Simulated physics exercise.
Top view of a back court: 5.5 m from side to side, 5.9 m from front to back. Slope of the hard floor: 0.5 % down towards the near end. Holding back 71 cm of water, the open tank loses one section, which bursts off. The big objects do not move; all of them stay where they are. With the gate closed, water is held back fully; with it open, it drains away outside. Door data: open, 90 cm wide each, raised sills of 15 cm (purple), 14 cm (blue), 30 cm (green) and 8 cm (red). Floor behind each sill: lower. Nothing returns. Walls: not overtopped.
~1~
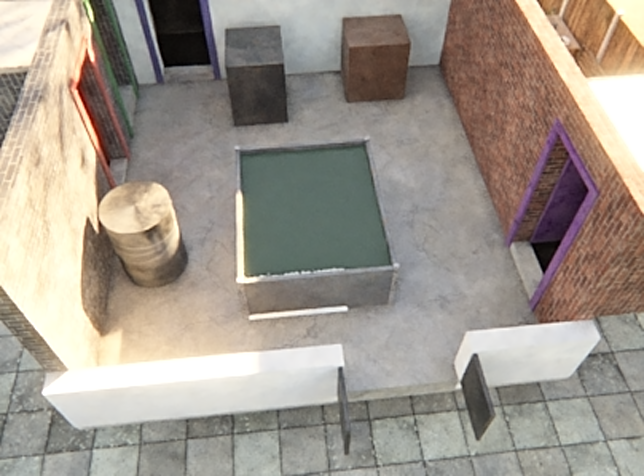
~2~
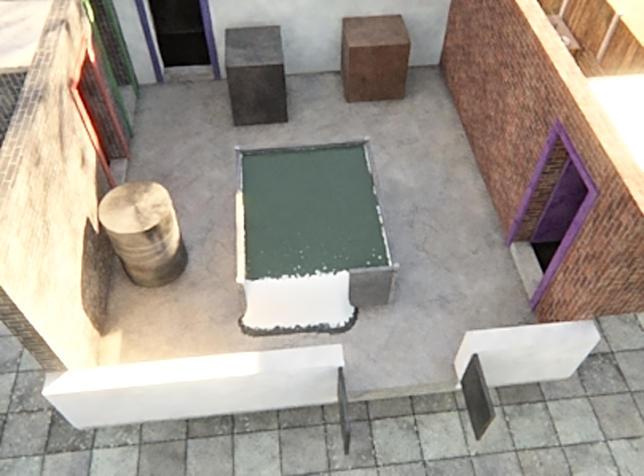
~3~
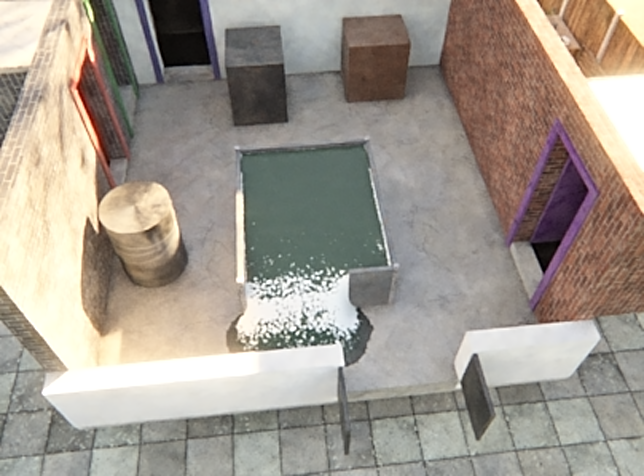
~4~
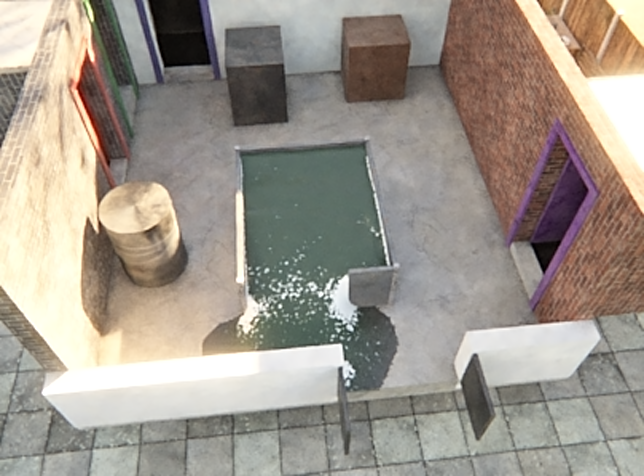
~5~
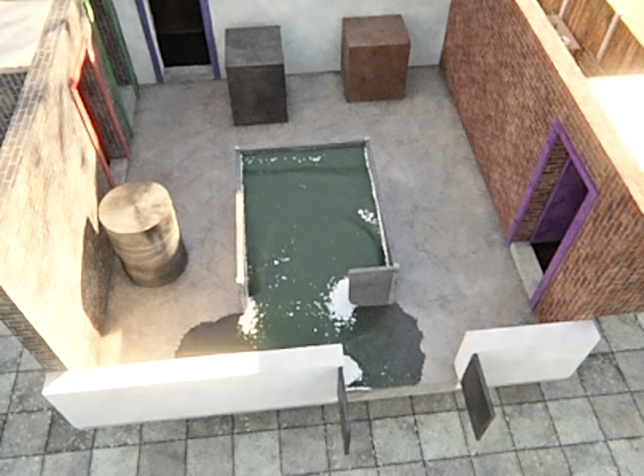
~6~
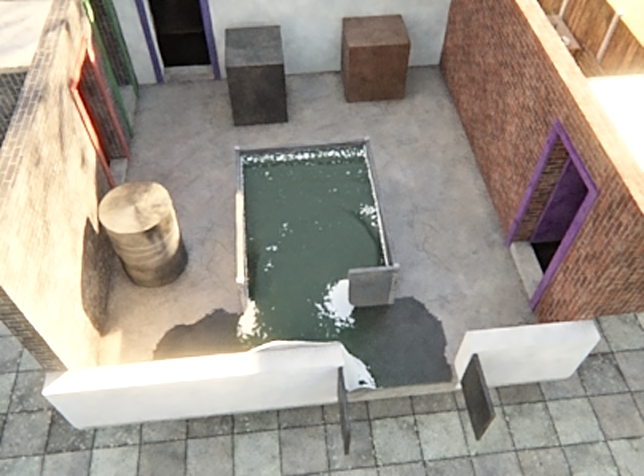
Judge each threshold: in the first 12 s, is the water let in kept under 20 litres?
Verdicts: Purple door, kept under; blue door, kept under; green door, kept under; red door, kept under.
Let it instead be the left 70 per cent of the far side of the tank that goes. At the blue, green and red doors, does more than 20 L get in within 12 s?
In that case, blue door: More than that, green door: Less than that, red door: More than that.
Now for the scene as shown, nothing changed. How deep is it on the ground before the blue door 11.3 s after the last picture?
Roughly 7.5 centimetres.
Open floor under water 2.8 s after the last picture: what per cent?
Wet share: Near 60 percent.
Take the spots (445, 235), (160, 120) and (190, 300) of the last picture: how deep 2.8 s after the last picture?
First spot near 3 cm, second near 2 cm, third near 14 cm.
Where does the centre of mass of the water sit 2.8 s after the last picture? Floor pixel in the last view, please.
Centre: Roughly (277, 275) px.
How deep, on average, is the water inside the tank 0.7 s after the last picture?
Some 45 cm on average.
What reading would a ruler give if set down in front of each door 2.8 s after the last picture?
Purple 13 cm, blue 8 cm, green 2 cm, red 4 cm.
Then, 0.7 s after the last picture water covers 15 % of the floor and is deepest (55 cm) near (293, 363); purple door not reached, blue door not reached, green door not reached, red door not reached.
Then, 1.5 s after the last picture water covers 30 % of the floor and is deepest (50 cm) near (111, 282); purple door 9 cm at the sill, 0 L in, blue door not reached, green door not reached, red door 4 cm at the sill, 0 L in.
Then, 2.8 s after the last picture water covers 60 % of the floor and is deepest (34 cm) near (123, 292); purple door 13 cm at the sill, 1 L in, blue door 8 cm at the sill, 0 L in, green door 2 cm at the sill, 0 L in, red door 4 cm at the sill, 0 L in.
Then, 6.3 s after the last picture water covers 95 % of the floor and is deepest (18 cm) near (137, 291); purple door 9 cm at the sill, 2 L in, blue door 16 cm at the sill, 0 L in, green door 15 cm at the sill, 0 L in, red door 3 cm at the sill, 0 L in.
Then, 11.3 s after the last picture water covers 95 % of the floor and is deepest (10 cm) near (232, 240); purple door 5 cm at the sill, 2 L in, blue door 7 cm at the sill, 3 L in, green door 8 cm at the sill, 0 L in, red door 9 cm at the sill, 6 L in.
